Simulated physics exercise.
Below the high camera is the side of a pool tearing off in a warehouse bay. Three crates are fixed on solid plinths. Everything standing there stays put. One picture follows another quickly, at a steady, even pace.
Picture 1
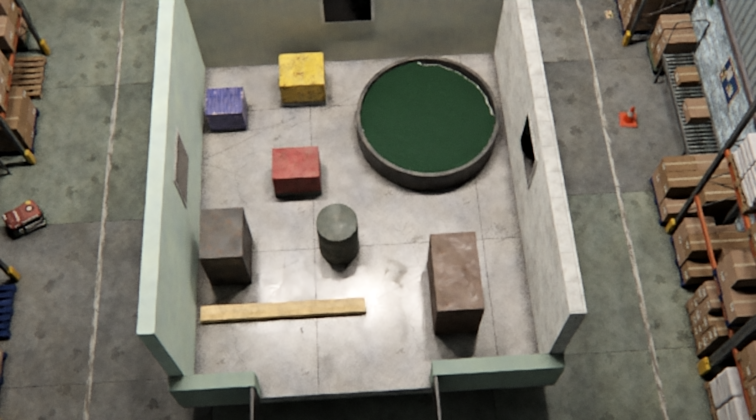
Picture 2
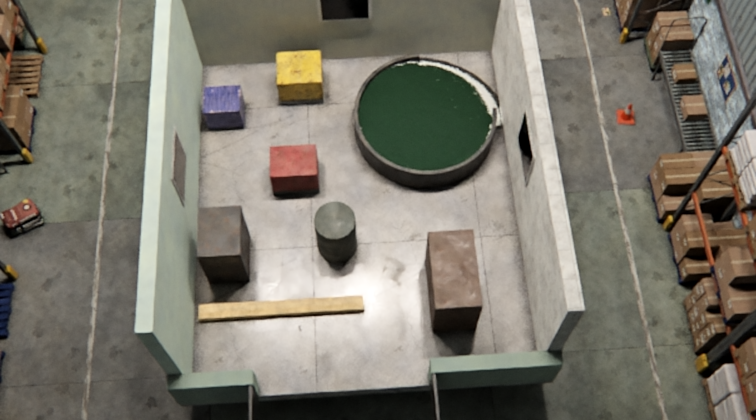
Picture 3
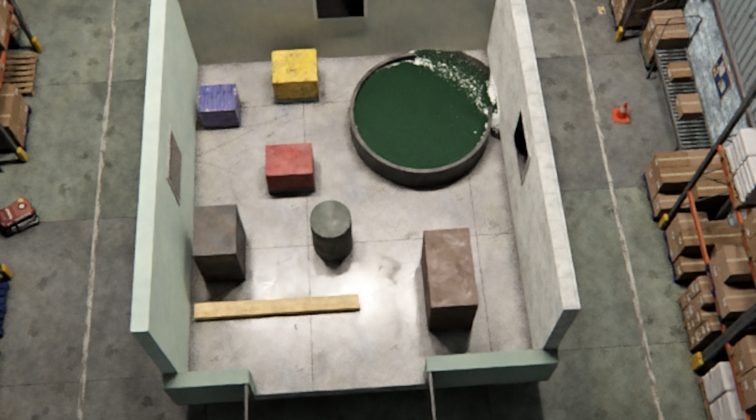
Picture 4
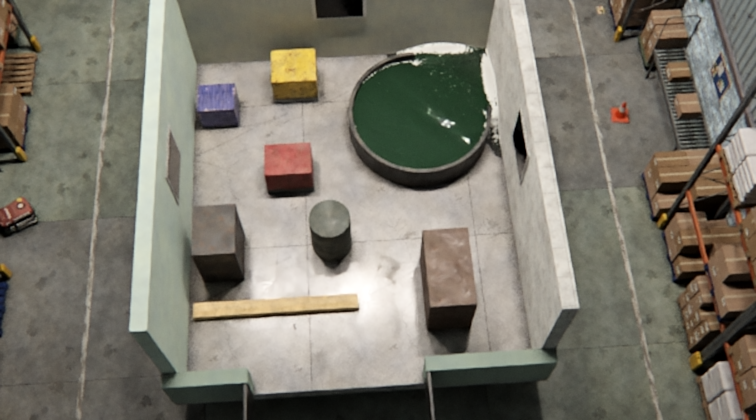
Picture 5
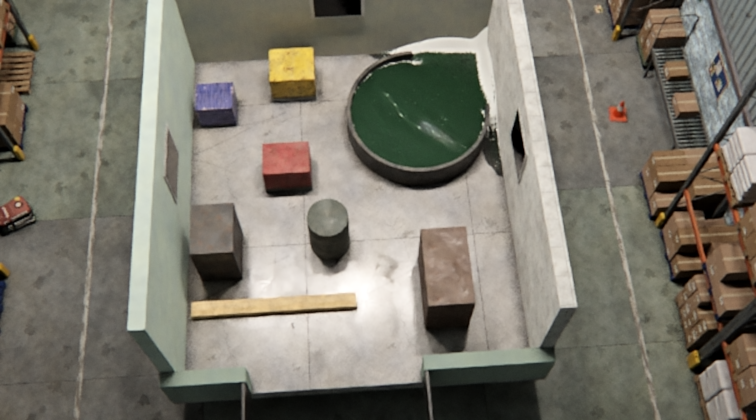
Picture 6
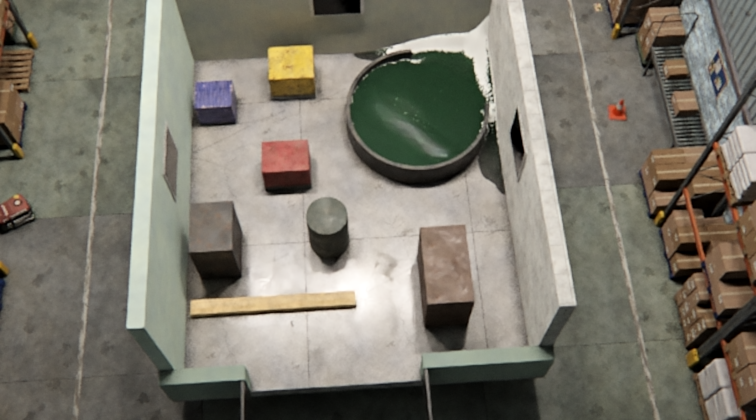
Green liquid breaking out over the far right side of a round pool, foaming white into the corner of a walled warehouse bay.
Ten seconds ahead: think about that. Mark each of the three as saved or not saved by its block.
Red crate - saved; blue crate - not saved; yellow crate - not saved.
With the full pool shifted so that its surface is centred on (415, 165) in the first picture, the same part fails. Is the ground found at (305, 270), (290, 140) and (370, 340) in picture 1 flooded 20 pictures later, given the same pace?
Untouched, submerged, untouched.
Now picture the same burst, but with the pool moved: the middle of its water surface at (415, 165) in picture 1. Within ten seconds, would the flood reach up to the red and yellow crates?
Red: Overtopped; yellow: Overtopped.
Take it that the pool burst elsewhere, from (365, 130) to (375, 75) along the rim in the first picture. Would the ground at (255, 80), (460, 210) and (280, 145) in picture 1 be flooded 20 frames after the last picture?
Well, the first one's sodden, the second's left untouched, and the third's sodden.
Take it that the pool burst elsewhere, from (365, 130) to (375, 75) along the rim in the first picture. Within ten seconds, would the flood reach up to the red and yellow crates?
The red crate is flooded, the yellow crate is flooded.
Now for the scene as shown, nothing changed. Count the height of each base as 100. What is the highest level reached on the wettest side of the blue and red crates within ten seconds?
Roughly 330 percent, then 80 percent.
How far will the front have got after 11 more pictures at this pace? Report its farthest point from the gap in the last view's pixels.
Estimated pixel: (510, 279).
A moment on, water covers 10 % of the floor; the red crate not reached, the blue crate not reached, the yellow crate water round its plinth.
Next, water covers 15 % of the floor; the red crate not reached, the blue crate not reached, the yellow crate water round its plinth.
Then, water covers 35 % of the floor; the red crate water round its plinth, the blue crate water round its plinth, the yellow crate water round its plinth.
Later, water covers 65 % of the floor; the red crate water round its plinth, the blue crate water round its plinth, the yellow crate water round its plinth.
In the end, water covers 95 % of the floor; the red crate stayed above the water, the blue crate was topped, the yellow crate was topped.
